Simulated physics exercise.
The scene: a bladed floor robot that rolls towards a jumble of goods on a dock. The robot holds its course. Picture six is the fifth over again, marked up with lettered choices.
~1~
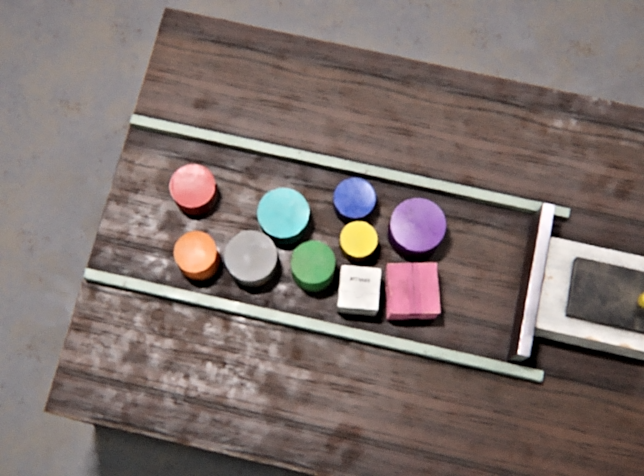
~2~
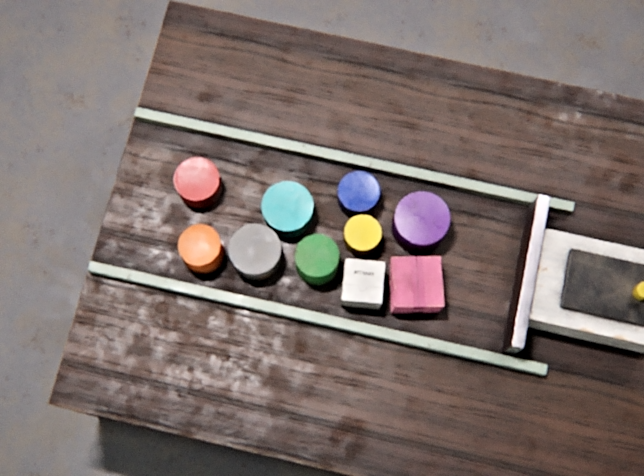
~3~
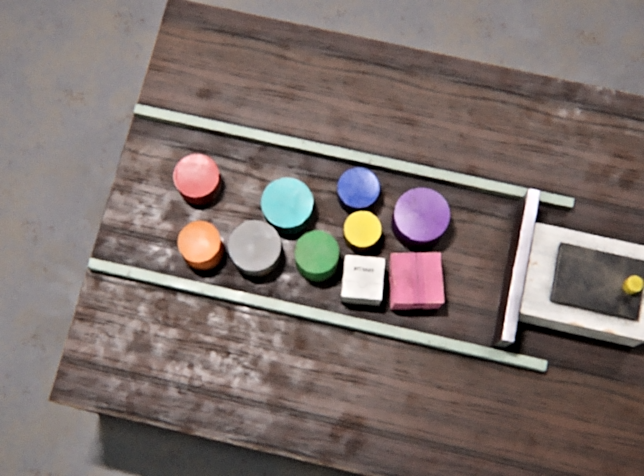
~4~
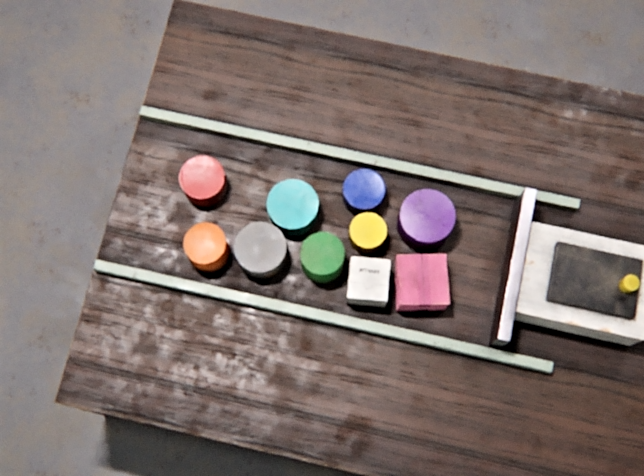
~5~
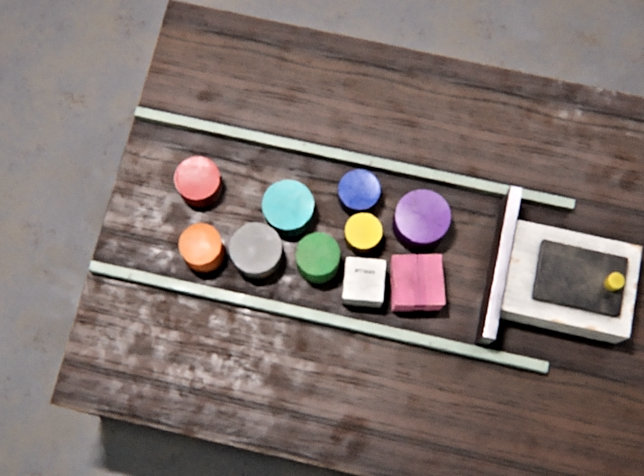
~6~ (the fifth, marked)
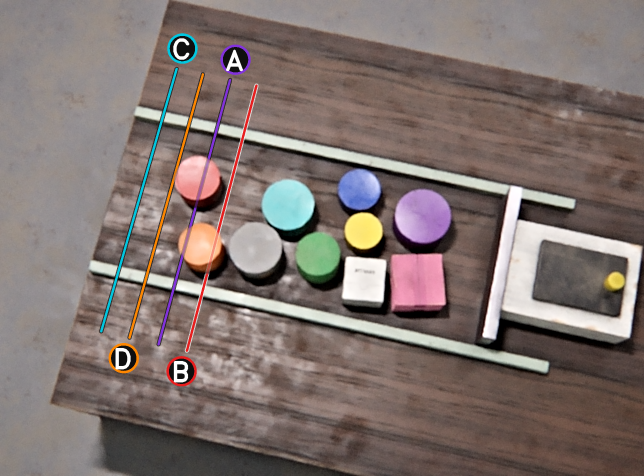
In the video, a white machine with a wide blade moves slowly left between two pale rails on a dark wooden surface, closing some of the gap to a cluster of colourful round and square objects that stay in place.
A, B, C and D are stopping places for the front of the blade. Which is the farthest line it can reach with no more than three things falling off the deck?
B is the last line within the limit.
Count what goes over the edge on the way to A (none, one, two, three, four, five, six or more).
By then, four.
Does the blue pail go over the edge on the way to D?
No.
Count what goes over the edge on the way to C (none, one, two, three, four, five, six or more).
By then, six or more.
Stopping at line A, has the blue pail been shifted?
By then, yes.
On the marked copy, A at (196, 207); B at (223, 213); C at (140, 195); D at (168, 201).
Taking B. A third of the way, robot (470, 254); orange canister (184, 249); grey pail (231, 247).
Two thirds of the way, robot (369, 232); grey pail (144, 204); orange canister (135, 248).
When it is over, robot (292, 215); grey pail over the edge; red pail over the edge; two fallen.
As for the rest, A drops four; C drops eight; D drops seven.
